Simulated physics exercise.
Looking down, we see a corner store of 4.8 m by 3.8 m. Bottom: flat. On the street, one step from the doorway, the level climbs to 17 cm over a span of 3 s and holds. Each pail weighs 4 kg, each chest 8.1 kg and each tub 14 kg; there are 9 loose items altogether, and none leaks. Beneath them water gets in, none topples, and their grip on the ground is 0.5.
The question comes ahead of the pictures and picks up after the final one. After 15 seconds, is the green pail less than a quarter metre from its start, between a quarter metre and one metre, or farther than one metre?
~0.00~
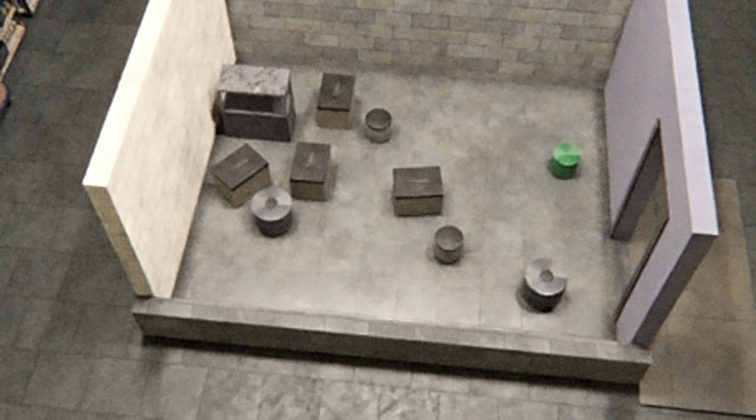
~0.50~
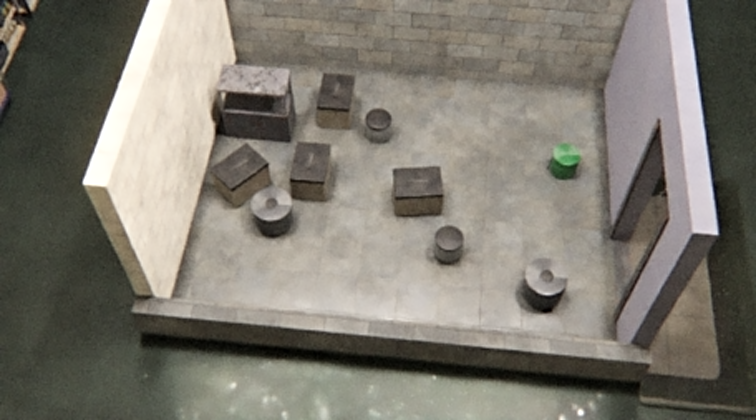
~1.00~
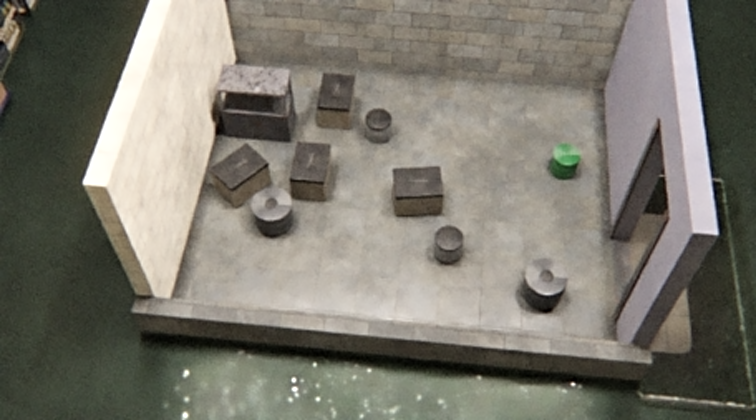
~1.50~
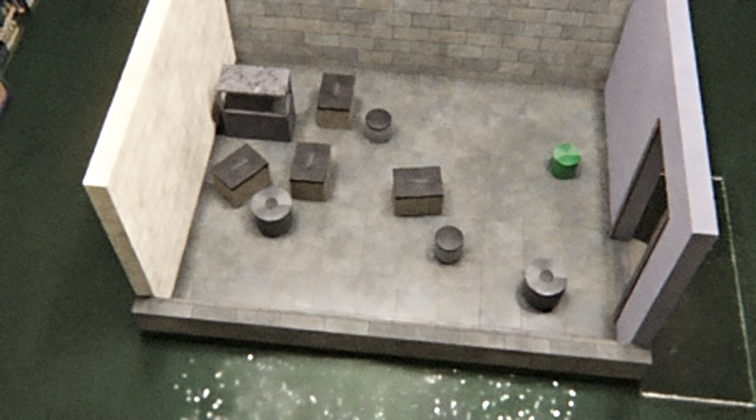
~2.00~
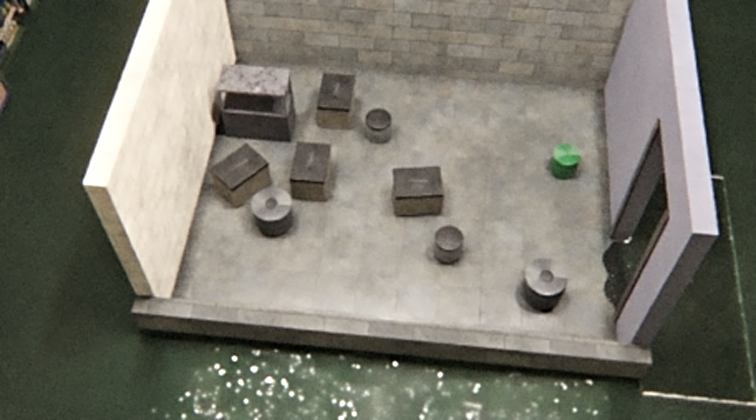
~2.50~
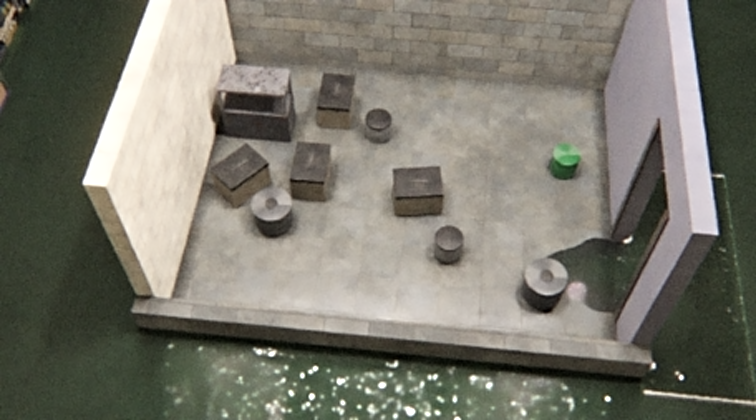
Less than a quarter metre.
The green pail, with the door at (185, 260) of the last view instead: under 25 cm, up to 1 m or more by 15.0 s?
The green pail would go a long distance.
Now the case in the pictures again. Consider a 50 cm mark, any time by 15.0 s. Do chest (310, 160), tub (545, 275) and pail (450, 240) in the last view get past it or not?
The first is higher, the second higher and the third higher.
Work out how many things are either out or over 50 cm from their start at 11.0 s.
I count 6 of them.
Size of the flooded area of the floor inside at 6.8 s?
Somewhere around 13 m2, roughly.
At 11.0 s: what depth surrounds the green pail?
Depth approx. 2 cm.
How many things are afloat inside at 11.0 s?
That would be 5 of them.
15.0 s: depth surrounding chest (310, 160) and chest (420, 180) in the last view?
I'd put it at 9 cm and 9 cm respectively.
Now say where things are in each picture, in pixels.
In the first frame, the green pail at (567, 154) rests on the ground; water covers 0.0 m2; 0 of 9 have shifted.
In the second frame, the green pail at (567, 154), on the bottom; 0.0 m2 under water; 0 of 9 have shifted.
In the third frame, the green pail at (567, 154) rests on the ground; 0.0 m2 under water; 0 of 9 have shifted.
In the fourth frame, the green pail at (567, 154), on the bottom; 0.0 m2 under water; 0 of 9 have shifted.
In the fifth frame, the green pail at (567, 154) rests on the ground; 0.0 m2 under water; 0 of 9 have shifted.
In the sixth frame, the green pail at (567, 154), on the bottom; 0.5 m2 under water; 0 of 9 have shifted.
After 3.5 s the green pail is near (567, 154), 0.0 m from its start, aground; 0 afloat.
After 6.8 s the green pail is near (567, 154), 0.0 m from its start, aground; 0 afloat.
After 11.0 s the green pail is near (567, 154), 0.0 m from its start, aground; 5 afloat.
After 15.0 s the green pail is near (567, 154), 0.0 m from its start, aground; 6 afloat.
